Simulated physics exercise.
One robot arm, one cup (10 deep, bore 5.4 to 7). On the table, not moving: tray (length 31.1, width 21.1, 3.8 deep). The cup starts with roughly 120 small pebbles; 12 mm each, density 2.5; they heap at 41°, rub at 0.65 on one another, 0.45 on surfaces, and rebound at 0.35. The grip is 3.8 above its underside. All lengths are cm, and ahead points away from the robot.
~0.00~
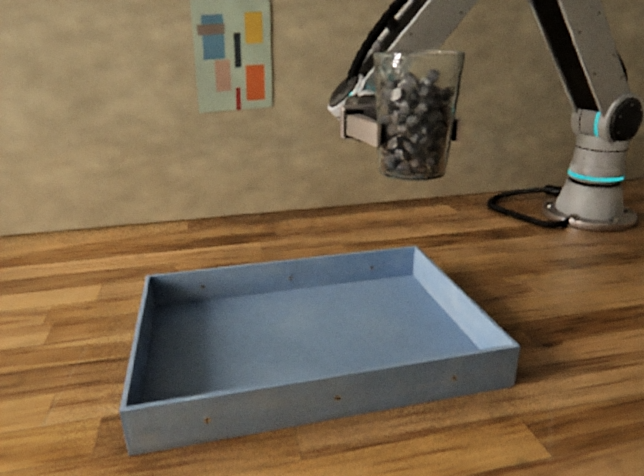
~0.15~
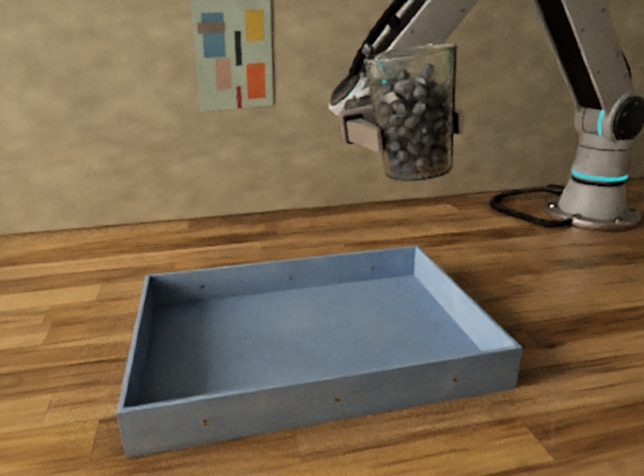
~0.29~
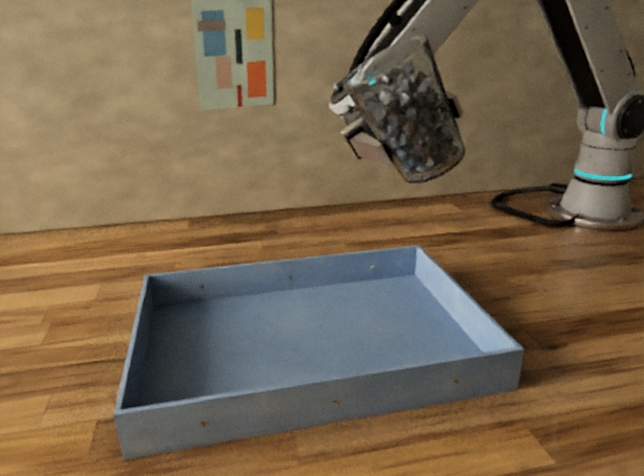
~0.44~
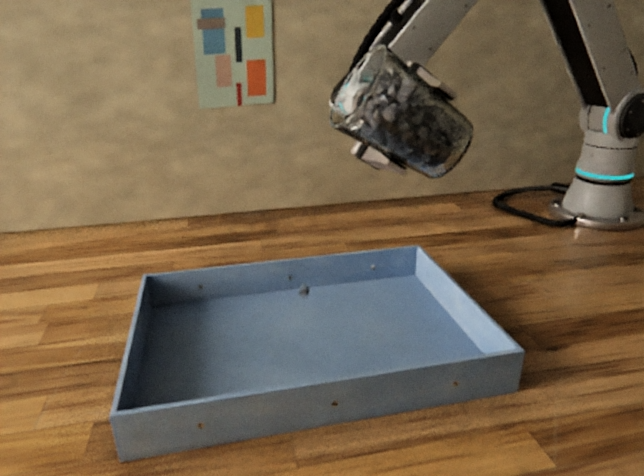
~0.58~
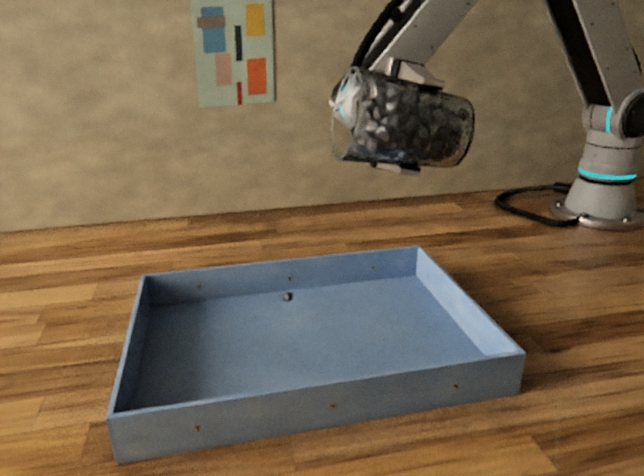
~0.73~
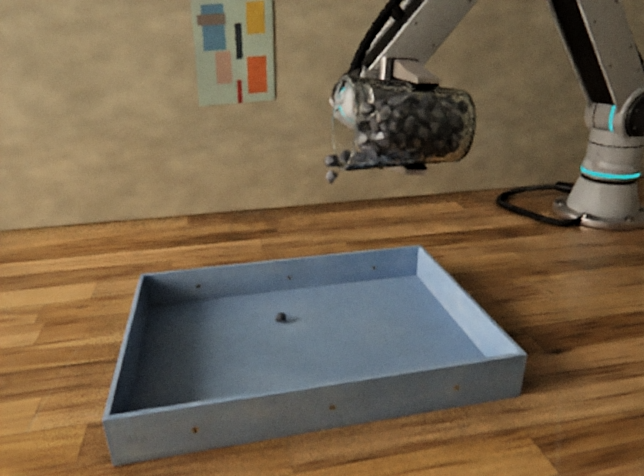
We see a robot arm holding a clear cup of small grey pebbles above a blue tray on a wooden table, tilting it leftward until nearly horizontal, as one pebble lands in the tray and others emerge at the rim.
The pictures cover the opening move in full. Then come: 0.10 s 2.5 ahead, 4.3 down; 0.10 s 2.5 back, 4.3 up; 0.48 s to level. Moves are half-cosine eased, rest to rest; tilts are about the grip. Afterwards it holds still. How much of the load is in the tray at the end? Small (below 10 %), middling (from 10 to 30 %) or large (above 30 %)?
Answer: Middling; from 10 to 30 % of the small pebbles finish in the tray.
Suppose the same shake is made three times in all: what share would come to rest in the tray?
Then about 30 per cent.
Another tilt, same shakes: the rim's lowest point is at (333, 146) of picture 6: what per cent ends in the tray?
About 5 per cent.
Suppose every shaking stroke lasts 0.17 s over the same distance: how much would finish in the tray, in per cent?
It would be near 10 per cent.
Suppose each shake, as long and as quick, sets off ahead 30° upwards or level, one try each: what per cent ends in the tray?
Some 95 and 85 per cent.
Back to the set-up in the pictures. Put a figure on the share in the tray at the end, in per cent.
Some 15 per cent.
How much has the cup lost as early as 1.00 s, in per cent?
Some 15 per cent.
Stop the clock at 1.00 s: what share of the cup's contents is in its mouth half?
About 40 per cent.
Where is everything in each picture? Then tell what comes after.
In the first frame, cup middle at (415, 117), level; upper third of the load around (416, 96), from x 380 to 450, top at y 45; 119 in the cup.
In the second frame, cup middle at (414, 116), tilted 8° forward; upper third of the load around (416, 96), from x 370 to 445, top at y 50.
In the third frame, cup middle at (410, 116), tilted 30° forward; upper third of the load around (408, 98), from x 335 to 455, top at y 70; 118 in the cup, 1 in flight or on a rim.
In the fourth frame, cup middle at (406, 120), tilted 56° forward; upper third of the load around (404, 103), from x 305 to 460, top at y 75; 118 in the cup, 1 in the tray.
In the fifth frame, cup middle at (404, 124), tilted 78° forward; upper third of the load around (407, 108), from x 285 to 460, top at y 90; 118 in the cup, 1 in the tray.
In the sixth frame, cup middle at (404, 125), tilted 86° forward; upper third of the load around (416, 111), from x 280 to 460, top at y 100; 117 in the cup, 1 in the tray, 1 in flight or on a rim.
By 1.00 s, tilted 81° forward, highest piece 23 above the table; 104 in the cup, 7 in the tray, 8 in flight or on a rim.
By 1.27 s, tilted 16° forward, highest piece 26 above the table; 102 in the cup, 16 in the tray, 1 in flight or on a rim.
By 1.61 s, level, highest piece 26 above the table; 102 in the cup, 17 in the tray.
By 2.66 s, level, highest piece 26 above the table; 102 in the cup, 17 in the tray.
Final count, 102 in the cup, 17 in the tray. That is 14 % in the tray.
